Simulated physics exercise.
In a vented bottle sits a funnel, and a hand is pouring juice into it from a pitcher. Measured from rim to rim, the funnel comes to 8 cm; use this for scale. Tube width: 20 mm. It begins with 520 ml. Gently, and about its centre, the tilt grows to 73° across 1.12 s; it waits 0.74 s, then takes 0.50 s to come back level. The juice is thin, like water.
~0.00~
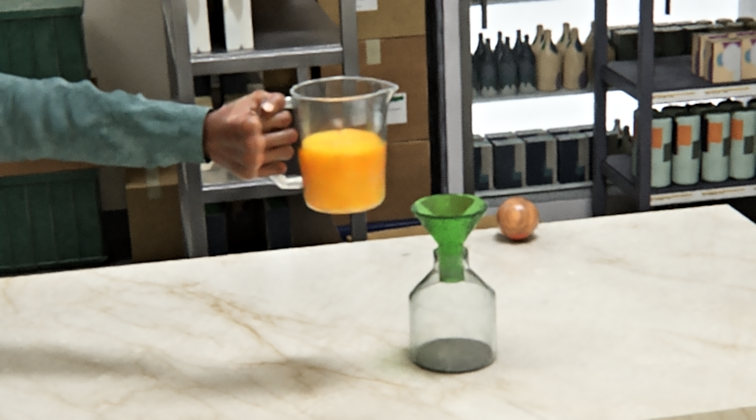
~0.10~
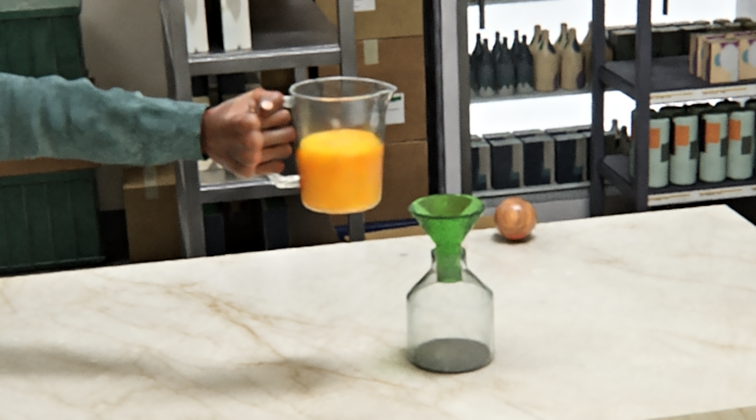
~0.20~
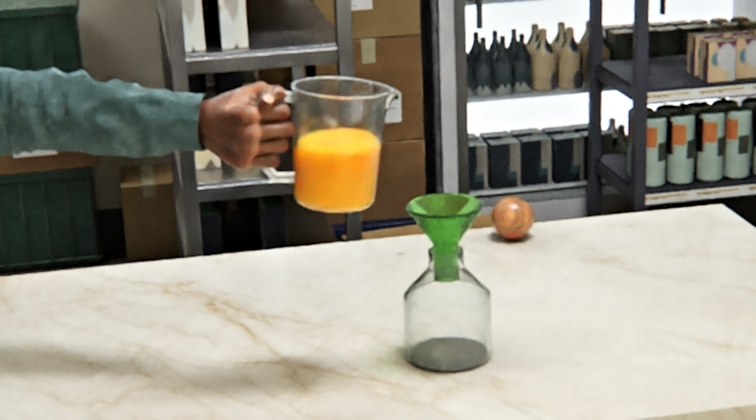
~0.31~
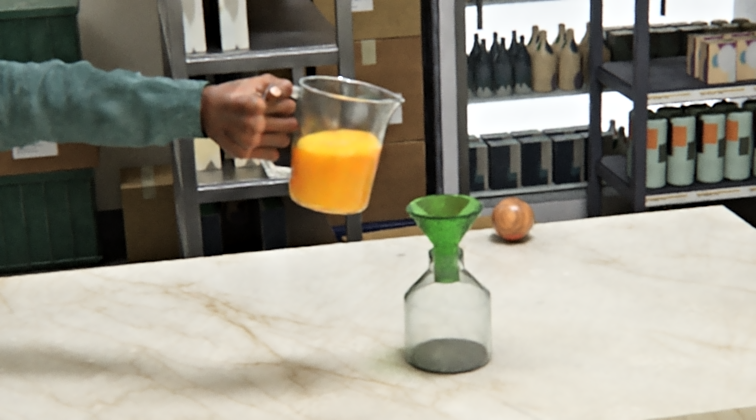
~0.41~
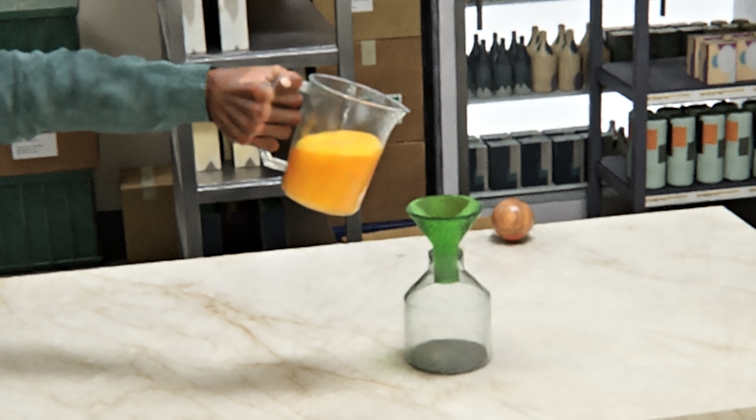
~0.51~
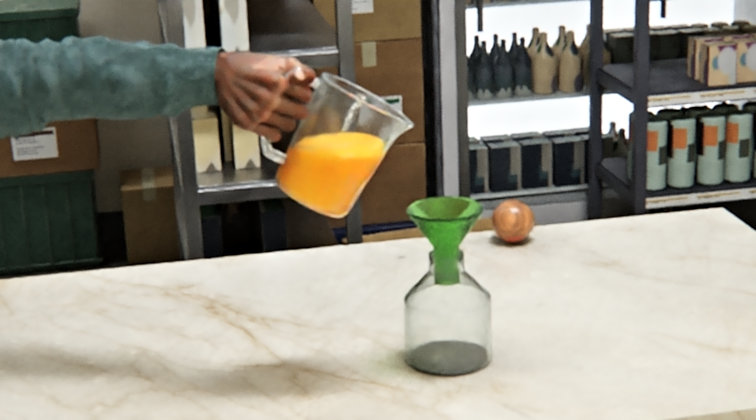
A hand holds a clear pitcher of orange juice and steadily tilts it rightward.
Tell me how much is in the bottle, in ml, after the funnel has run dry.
Close to 310 millilitres.
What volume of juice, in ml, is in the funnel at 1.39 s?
I'd estimate some 85 ml is held in the funnel then.
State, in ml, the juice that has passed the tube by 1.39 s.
Roughly 110 ml.
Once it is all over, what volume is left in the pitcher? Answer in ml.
170 ml.
After 1.02 s the tilt is 72° and 15 ml has passed the tube, 25 ml is in the funnel, 430 ml in the pitcher and 0 ml has missed.
After 1.39 s the tilt is 73° and 110 ml has passed the tube, 85 ml is in the funnel, 260 ml in the pitcher and 10 ml has missed.
After 1.78 s the tilt is 73° and 205 ml has passed the tube, 75 ml is in the funnel, 195 ml in the pitcher and 35 ml has missed.
After 2.21 s the tilt is 15° and 285 ml has passed the tube, 25 ml is in the funnel, 175 ml in the pitcher and 35 ml has missed.
In the end 310 ml has passed the tube, 0 ml is in the funnel, 175 ml in the pitcher and 35 ml has missed.
